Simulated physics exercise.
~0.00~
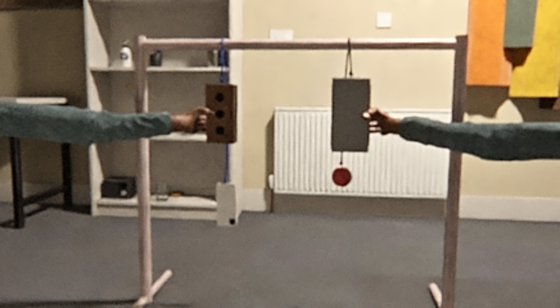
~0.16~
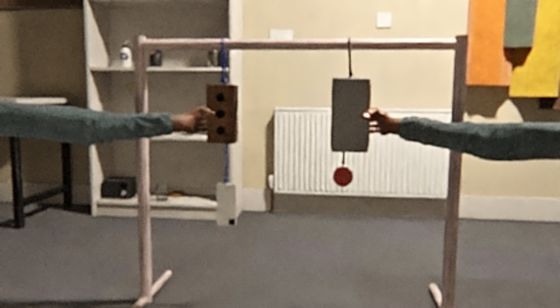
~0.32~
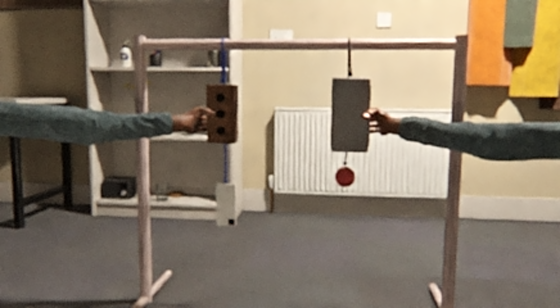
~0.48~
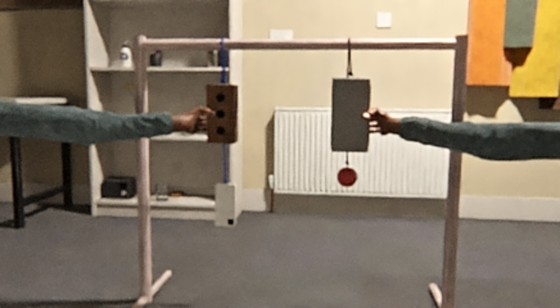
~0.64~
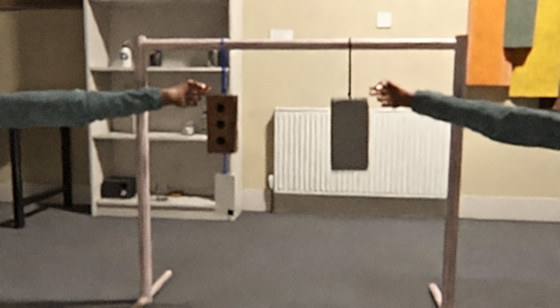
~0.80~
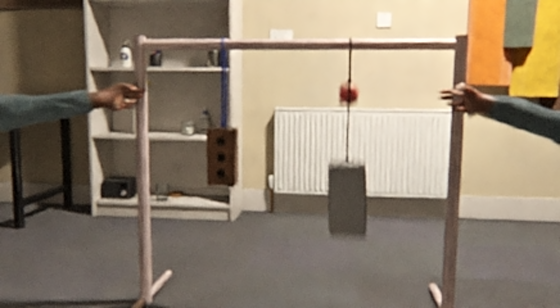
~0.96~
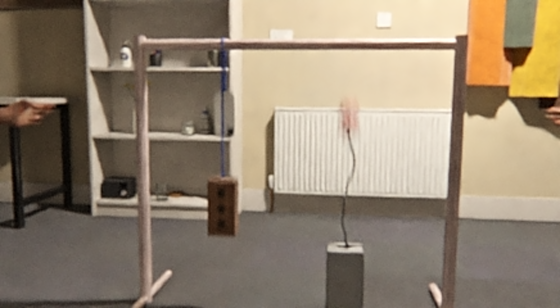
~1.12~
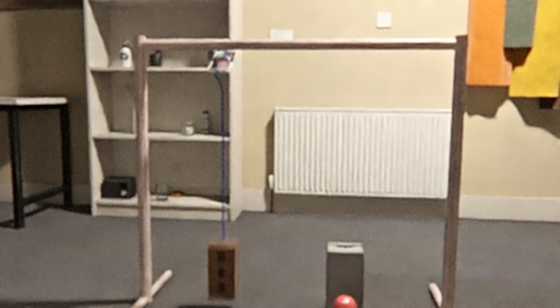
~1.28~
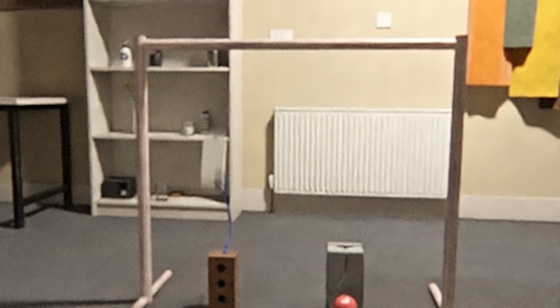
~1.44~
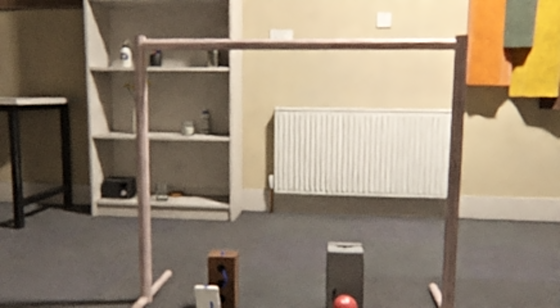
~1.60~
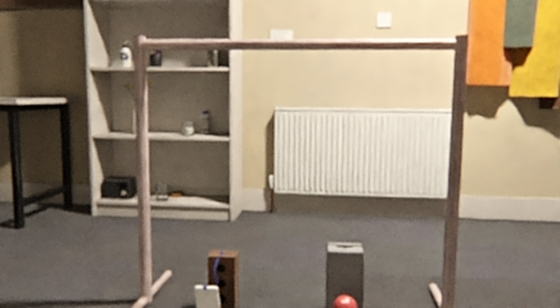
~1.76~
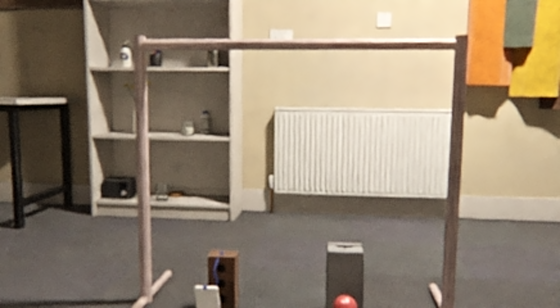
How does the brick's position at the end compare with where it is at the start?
At the start the brick is held up in the air below the rail by a hand, and by the end it stands on the floor between the posts, on the left side.
